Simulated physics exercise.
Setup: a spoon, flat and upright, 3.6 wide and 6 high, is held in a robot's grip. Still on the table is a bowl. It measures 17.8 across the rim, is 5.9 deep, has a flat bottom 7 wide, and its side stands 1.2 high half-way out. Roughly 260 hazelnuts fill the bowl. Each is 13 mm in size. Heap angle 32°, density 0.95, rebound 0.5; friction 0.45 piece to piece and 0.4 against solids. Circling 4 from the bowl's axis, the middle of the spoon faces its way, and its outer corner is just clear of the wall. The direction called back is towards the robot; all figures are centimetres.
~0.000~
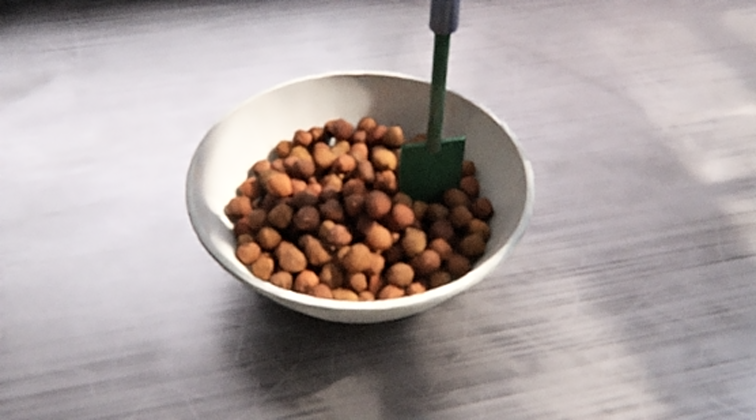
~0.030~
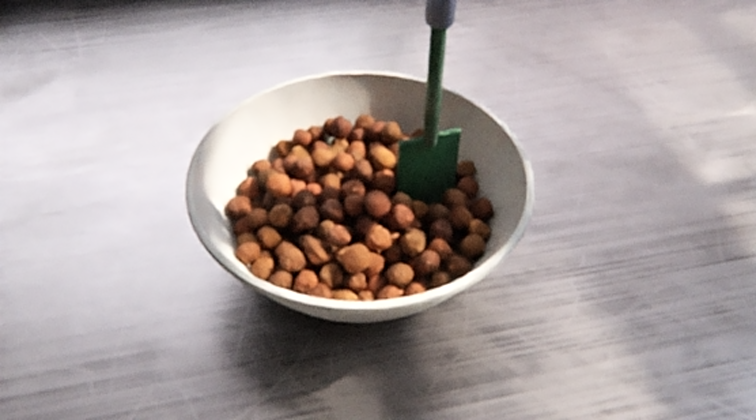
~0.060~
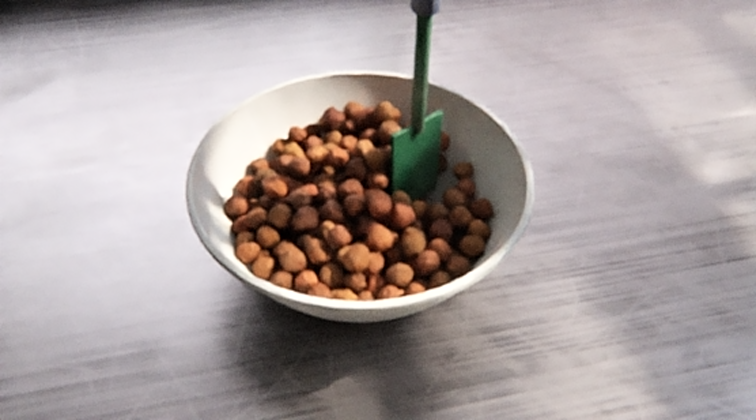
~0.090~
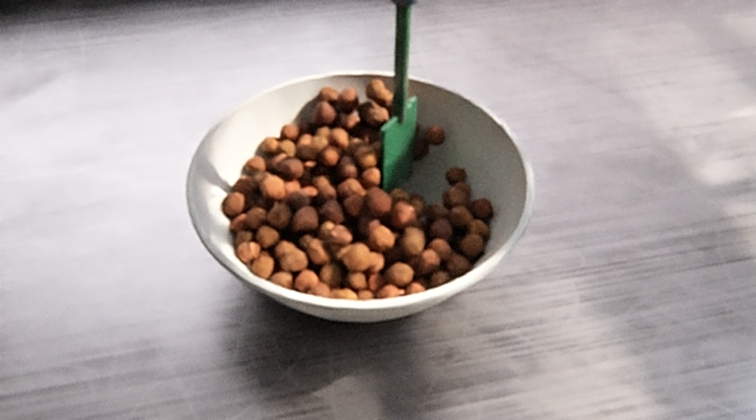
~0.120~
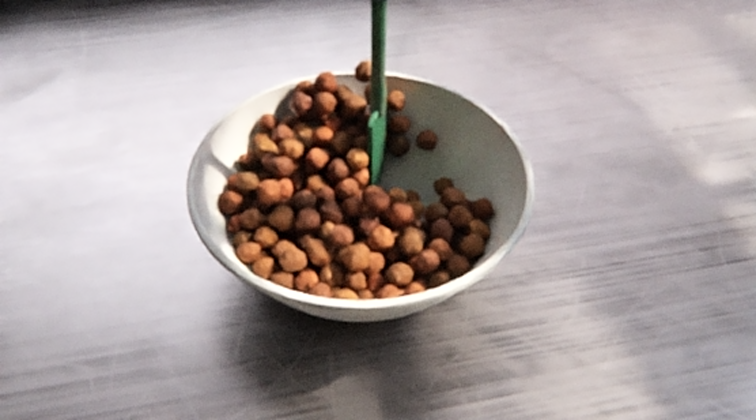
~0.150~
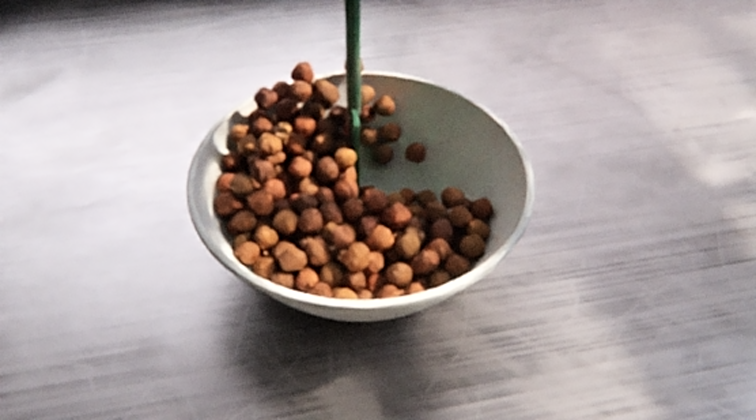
A green spoon sweeps leftward through hazelnuts in a white bowl, pushing some into a heap.
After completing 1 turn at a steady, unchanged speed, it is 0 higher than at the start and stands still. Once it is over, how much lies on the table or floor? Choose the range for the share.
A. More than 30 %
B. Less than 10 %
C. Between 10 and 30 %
(C) Between 10 and 30 %.
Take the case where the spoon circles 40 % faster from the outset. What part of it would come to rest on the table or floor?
35 per cent.
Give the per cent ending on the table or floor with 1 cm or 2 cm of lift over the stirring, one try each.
Some 20 and some 20 per cent.
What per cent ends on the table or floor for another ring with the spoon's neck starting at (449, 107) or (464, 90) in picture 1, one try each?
Roughly 25 and 20 per cent.
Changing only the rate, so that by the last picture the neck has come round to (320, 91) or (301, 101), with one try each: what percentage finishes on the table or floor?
First try: Around 35 %; second try: Around 40 %.
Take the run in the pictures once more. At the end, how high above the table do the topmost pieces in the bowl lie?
6.0 cm, give or take.
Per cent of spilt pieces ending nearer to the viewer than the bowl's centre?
Around 70 percent of the pieces.
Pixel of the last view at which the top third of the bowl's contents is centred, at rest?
(396, 150).
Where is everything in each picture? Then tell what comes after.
The spoon neck at (435, 120), 0° round; upper third of the load around (355, 202), from x 240 to 480, top at y 130; 264 in the bowl, in the first picture.
The spoon neck at (432, 114), 7° round; upper third of the load around (357, 195), from x 240 to 480, top at y 125, in the second picture.
The spoon neck at (419, 101), 26° round; upper third of the load around (346, 186), from x 240 to 480, top at y 115, in the third picture.
The spoon neck at (400, 91), 45° round; upper third of the load around (341, 180), from x 235 to 480, top at y 90, in the fourth picture.
The spoon neck at (378, 85), 65° round; upper third of the load around (325, 165), from x 230 to 480, top at y 70, in the fifth picture.
The spoon neck at (354, 84), 84° round; upper third of the load around (300, 163), from x 230 to 480, top at y 65; 264 in the bowl, in the sixth picture.
After 0.31 s, 189° round, highest piece 9 above the table; 249 in the bowl, 5 on the table or floor, 10 in flight or on the tool.
After 0.47 s, 294° round, highest piece 9 above the table; 225 in the bowl, 32 on the table or floor, 7 in flight or on the tool.
After 0.76 s, 0° round, highest piece 6 above the table; 206 in the bowl, 58 on the table or floor.
After 1.46 s, 0° round, highest piece 6 above the table; 206 in the bowl, 58 on the table or floor.
In the end, 206 in the bowl, 58 on the table or floor. That is 22 % on the table or floor.
